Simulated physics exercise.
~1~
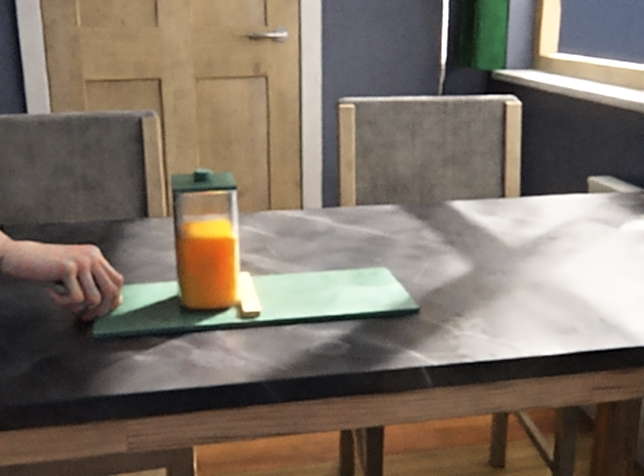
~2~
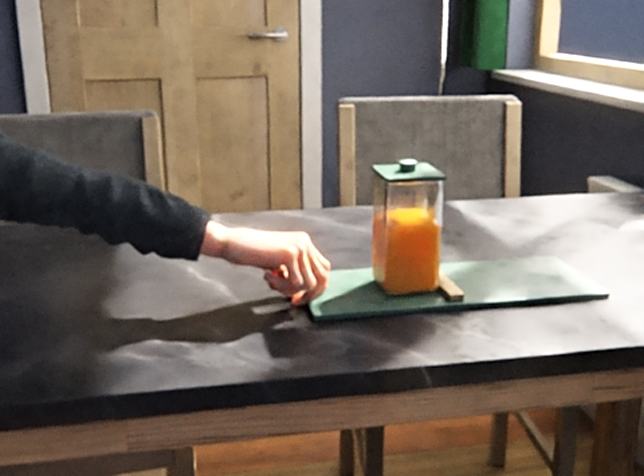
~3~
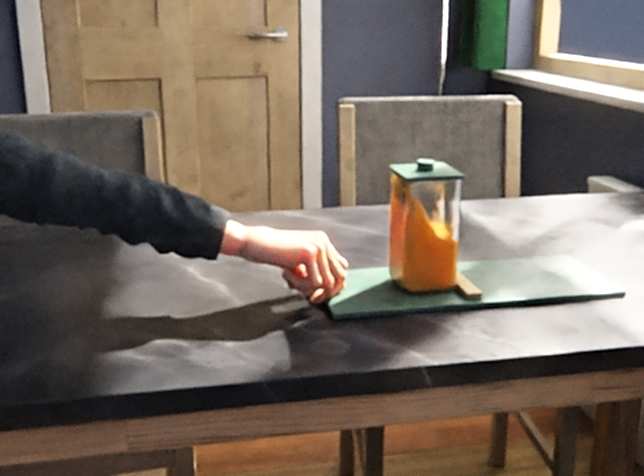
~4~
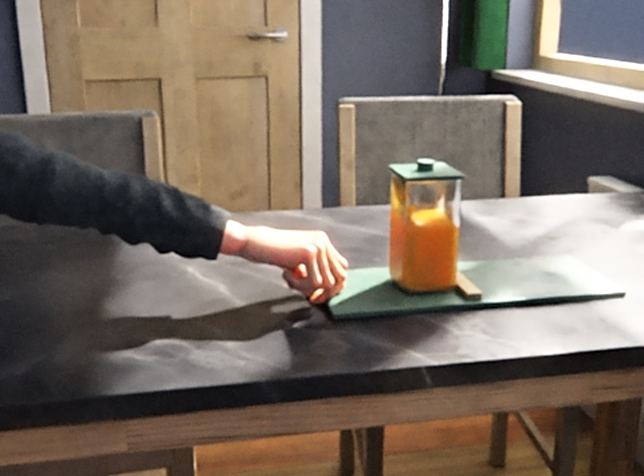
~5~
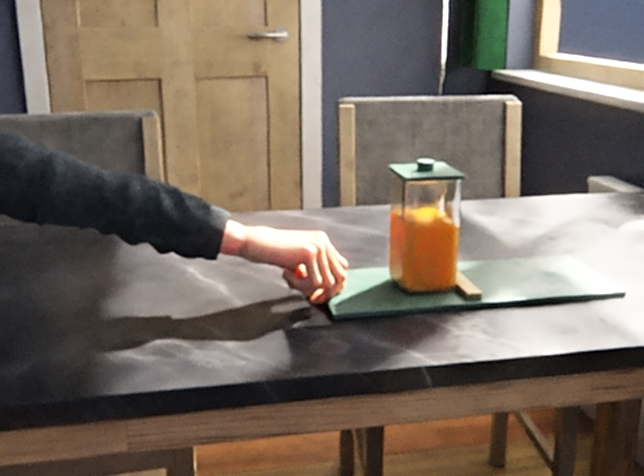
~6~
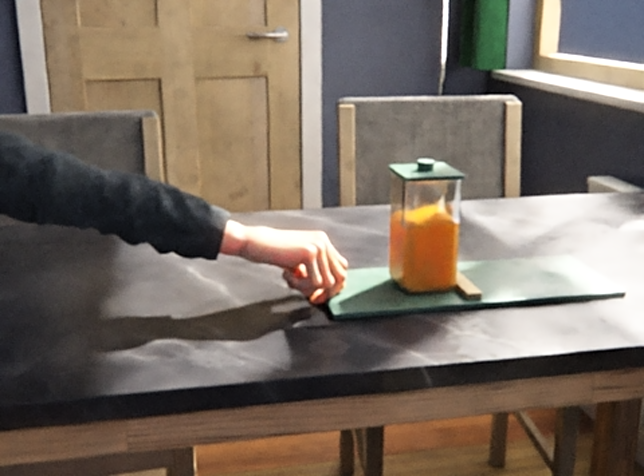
On a dark marble-look table, a hand slid a green board to the right with a lidded clear container of orange juice on it, then stopped; the juice sloshed up the sides and settled, and the container stayed standing on the board.
